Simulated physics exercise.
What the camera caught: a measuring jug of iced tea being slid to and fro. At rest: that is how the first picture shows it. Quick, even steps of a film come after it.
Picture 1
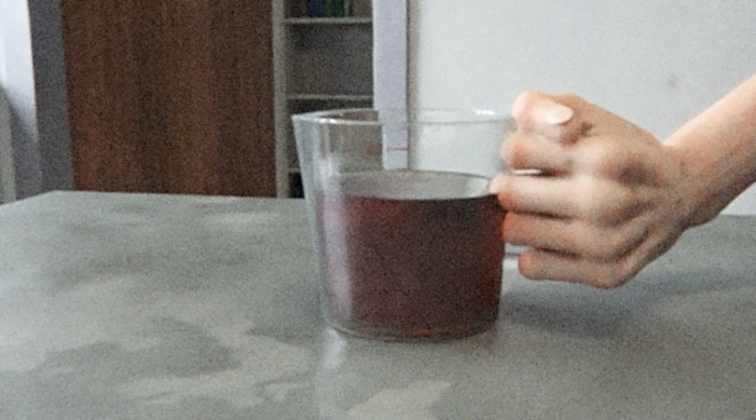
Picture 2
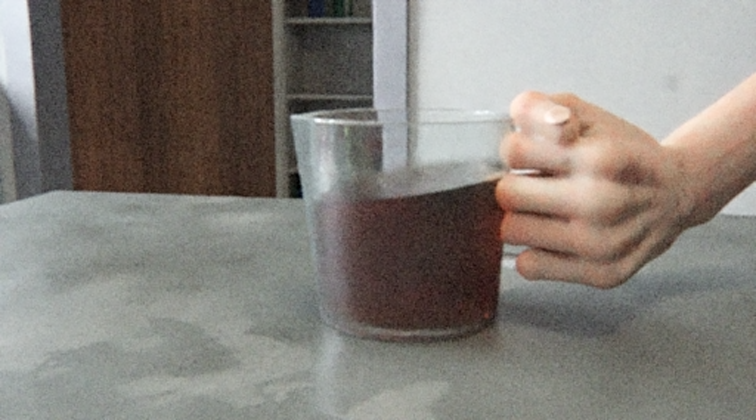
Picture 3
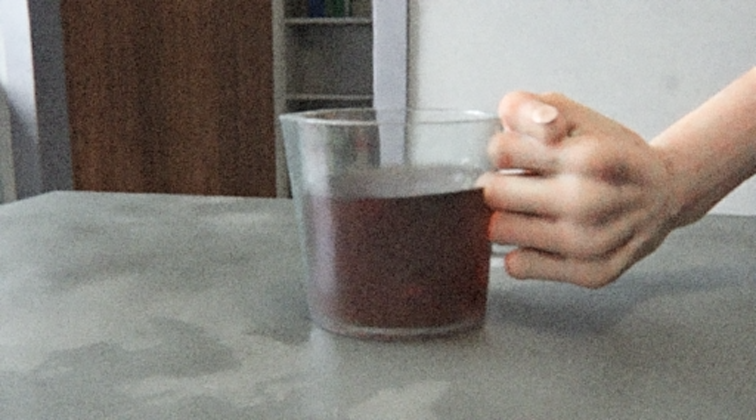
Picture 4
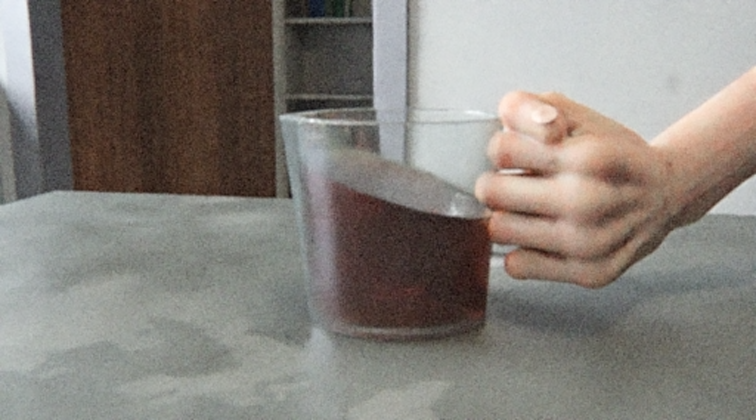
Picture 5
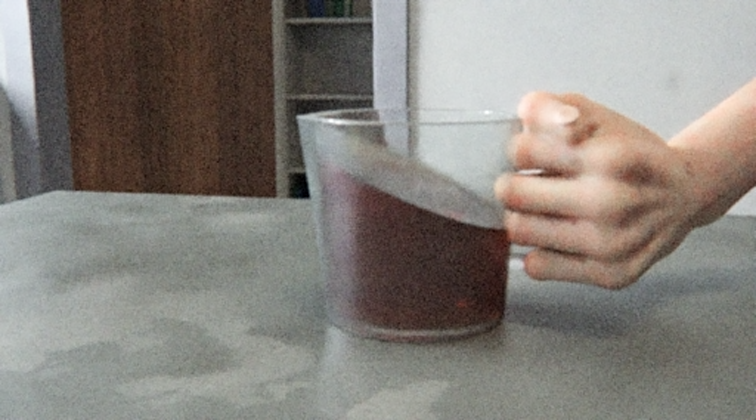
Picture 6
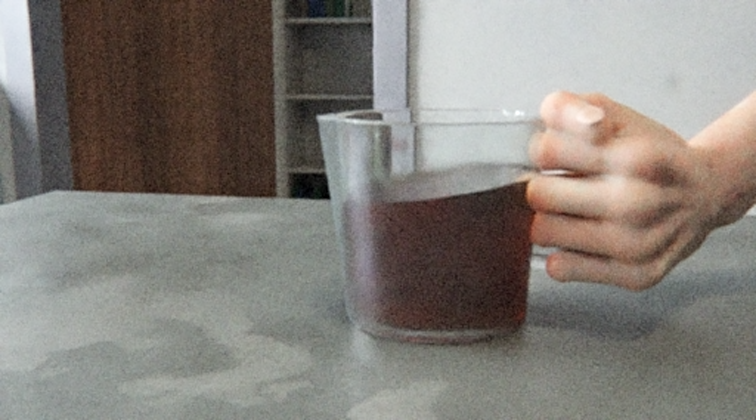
A hand at the right grips the handle of a clear measuring jug about two thirds full of dark reddish-brown tea on a mottled grey table, seen from the side. Behind it stand a brown wooden panel, shelves and a pale wall. The hand slides the jug slightly left, then farther right, as the tea tilts up rightward, steeply leftward, then rightward again.
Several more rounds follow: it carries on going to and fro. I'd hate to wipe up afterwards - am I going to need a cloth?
Yes, some comes out.
Next, the highest wave so far goes over the rim.
Finally, the highest wave so far goes over the rim; some is on the top.
